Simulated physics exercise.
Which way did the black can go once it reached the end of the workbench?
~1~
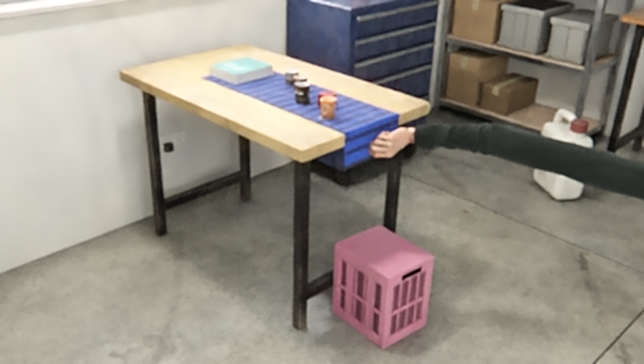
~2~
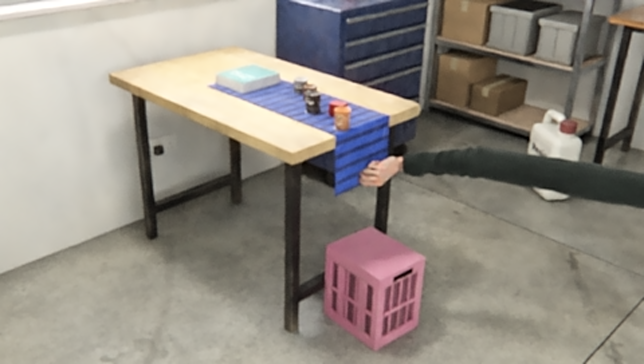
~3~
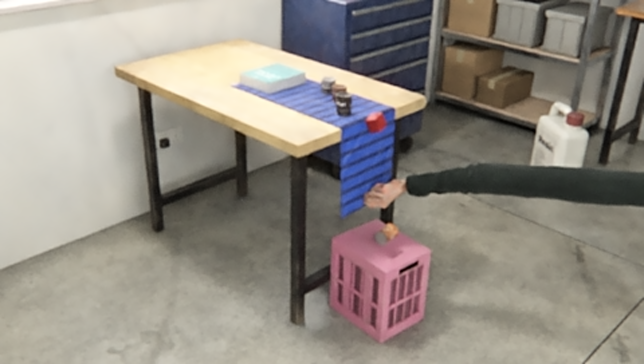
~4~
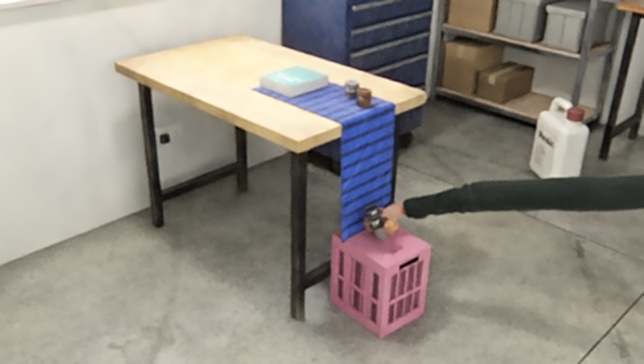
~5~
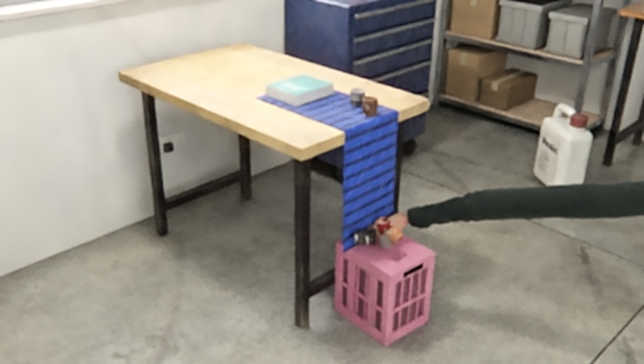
The black can went down, dropping off the end of the workbench to the pink crate.
